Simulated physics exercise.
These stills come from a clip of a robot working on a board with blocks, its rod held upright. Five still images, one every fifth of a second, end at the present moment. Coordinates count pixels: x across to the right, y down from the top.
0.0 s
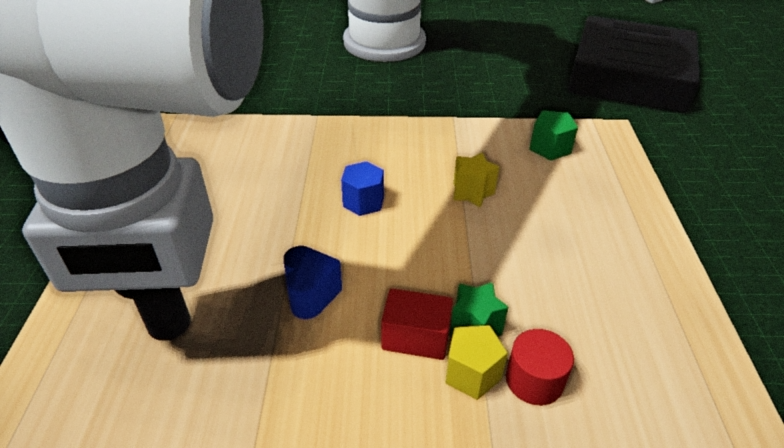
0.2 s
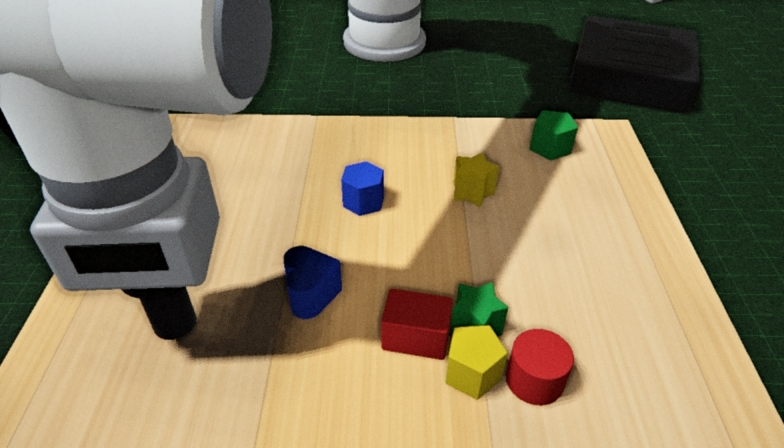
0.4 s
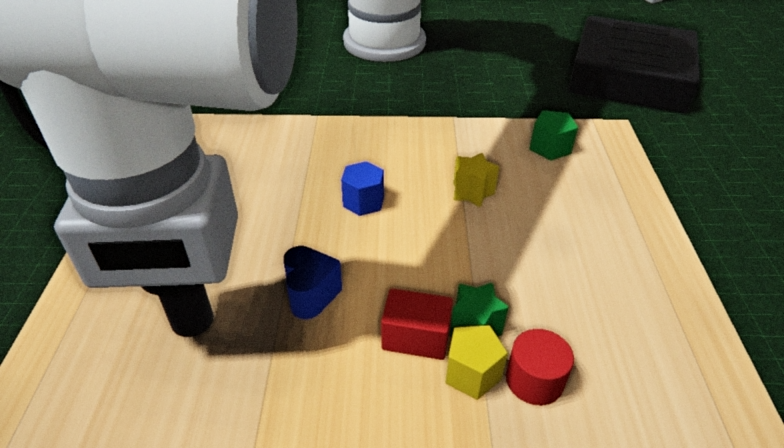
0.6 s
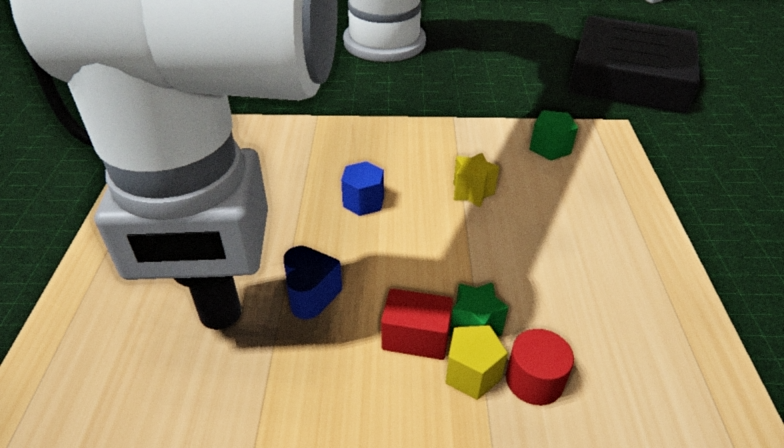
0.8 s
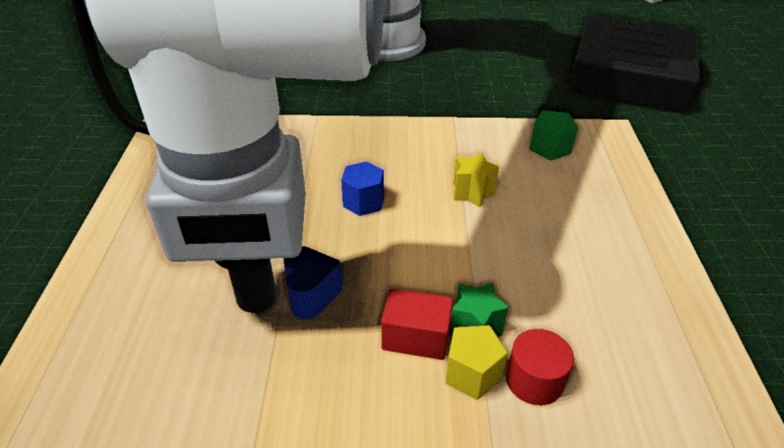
On a wooden board, a robot arm moves its black rod right, toward a blue block.
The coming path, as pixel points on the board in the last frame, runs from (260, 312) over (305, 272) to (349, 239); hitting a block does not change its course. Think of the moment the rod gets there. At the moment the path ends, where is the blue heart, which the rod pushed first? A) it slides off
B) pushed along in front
The correct letter is A.
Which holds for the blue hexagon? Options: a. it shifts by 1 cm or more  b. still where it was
Choice b: Still where it was.
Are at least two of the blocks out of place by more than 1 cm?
Short answer: No.
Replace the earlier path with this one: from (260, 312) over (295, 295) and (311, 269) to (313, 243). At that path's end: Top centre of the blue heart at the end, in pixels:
The middle of the upper face of the blue heart will lie at about (346, 248) in the picture.
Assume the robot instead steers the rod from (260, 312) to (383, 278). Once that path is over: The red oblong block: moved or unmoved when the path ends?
It's unmoved.
The first path, step by step. One third of the way, rod (289, 269); blue heart (325, 259), turned 20° clockwise.
Two thirds of the way, rod (319, 244); blue heart (340, 252), turned 60° clockwise.
At the end, rod (348, 224); blue heart (341, 252), turned 65° clockwise; blue hexagon in place.
